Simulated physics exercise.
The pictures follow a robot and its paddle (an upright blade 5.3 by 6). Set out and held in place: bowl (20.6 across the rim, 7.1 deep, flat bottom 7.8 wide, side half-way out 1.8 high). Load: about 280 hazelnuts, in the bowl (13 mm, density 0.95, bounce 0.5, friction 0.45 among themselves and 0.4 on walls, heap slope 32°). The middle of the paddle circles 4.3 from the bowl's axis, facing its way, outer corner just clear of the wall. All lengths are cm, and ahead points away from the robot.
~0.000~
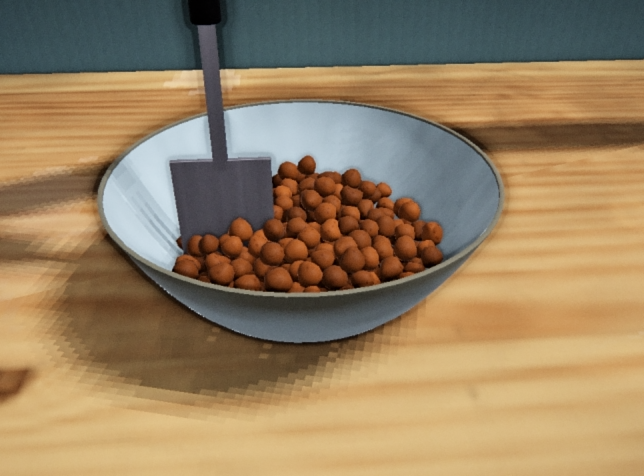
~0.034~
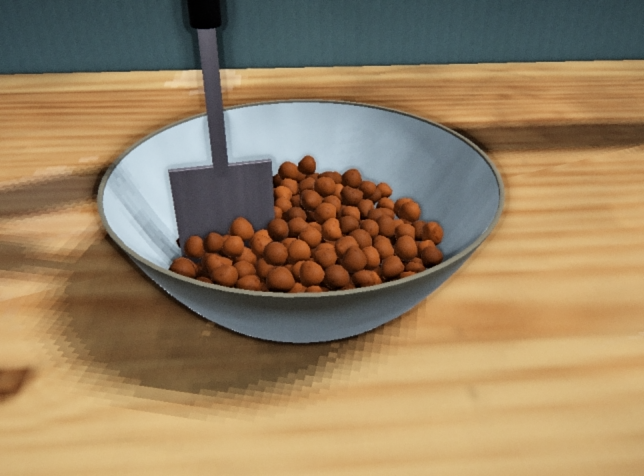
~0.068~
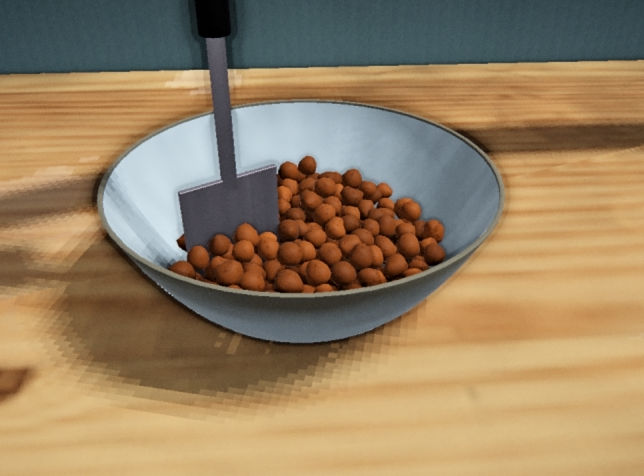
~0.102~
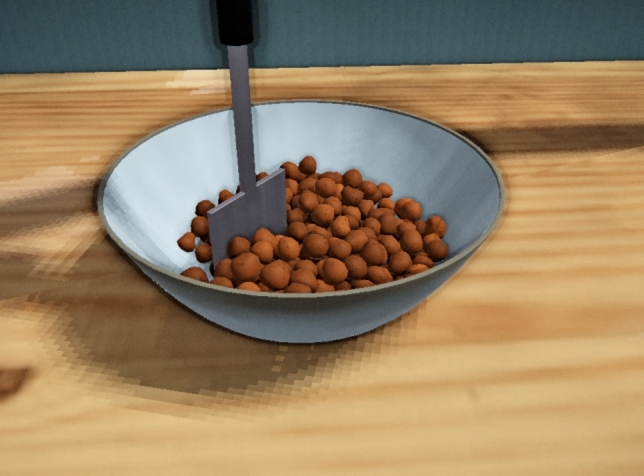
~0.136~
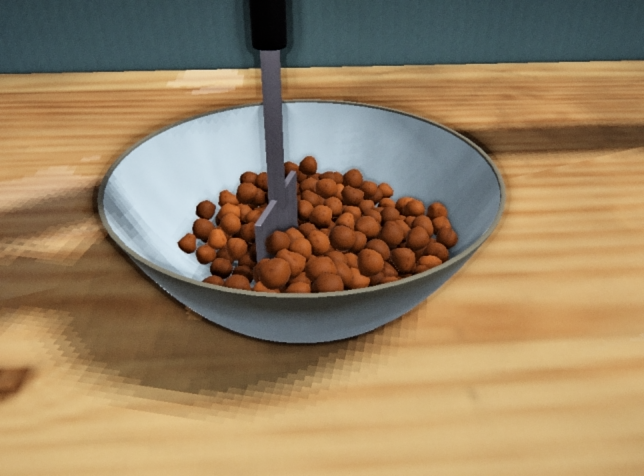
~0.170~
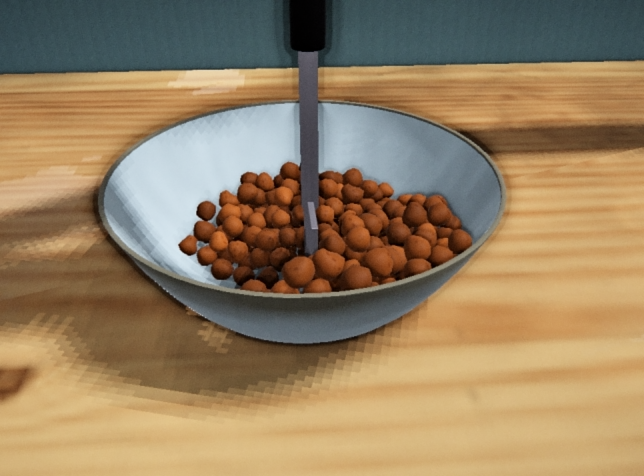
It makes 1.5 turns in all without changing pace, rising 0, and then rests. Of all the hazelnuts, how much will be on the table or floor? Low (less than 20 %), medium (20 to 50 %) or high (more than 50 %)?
On the table or floor the share is low, less than 20 %.
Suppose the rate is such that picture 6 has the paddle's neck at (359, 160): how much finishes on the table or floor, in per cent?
Some 35 per cent.
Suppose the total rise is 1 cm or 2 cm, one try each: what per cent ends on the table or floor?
About 10 and 10 per cent.
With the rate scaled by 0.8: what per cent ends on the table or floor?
About 5 per cent.
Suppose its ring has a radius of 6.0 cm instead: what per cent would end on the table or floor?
It would be near 0 per cent.
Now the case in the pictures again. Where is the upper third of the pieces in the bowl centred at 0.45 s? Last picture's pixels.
At about (266, 144).
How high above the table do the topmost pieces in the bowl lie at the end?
Some 7.0 cm.
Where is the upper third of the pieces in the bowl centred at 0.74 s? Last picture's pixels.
Around (324, 274).
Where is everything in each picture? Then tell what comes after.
Paddle neck at (218, 133), 0° round; upper third of the load around (309, 230), from x 185 to 430, top at y 165; 281 in the bowl, in the first frame.
Paddle neck at (218, 138), 9° round; upper third of the load around (309, 231), from x 180 to 430, top at y 165, in the second frame.
Paddle neck at (226, 150), 29° round; upper third of the load around (306, 241), from x 180 to 435, top at y 165, in the third frame.
Paddle neck at (246, 161), 50° round; upper third of the load around (308, 247), from x 190 to 435, top at y 165, in the fourth frame.
Paddle neck at (275, 168), 71° round; upper third of the load around (328, 243), from x 190 to 445, top at y 165, in the fifth frame.
Paddle neck at (310, 169), 92° round; upper third of the load around (359, 242), from x 190 to 460, top at y 165; 281 in the bowl, in the sixth frame.
After 0.45 s, 266° round, highest piece 9 above the table; 268 in the bowl, 5 on the table or floor, 8 in flight or on the tool.
After 0.74 s, 81° round, highest piece 9 above the table; 258 in the bowl, 21 on the table or floor, 2 in flight or on the tool.
After 1.08 s, 180° round, highest piece 7 above the table; 246 in the bowl, 34 on the table or floor, 1 in flight or on the tool.
After 1.78 s, 180° round, highest piece 7 above the table; 246 in the bowl, 35 on the table or floor.
At rest, 246 in the bowl, 35 on the table or floor. That is 12 % on the table or floor.
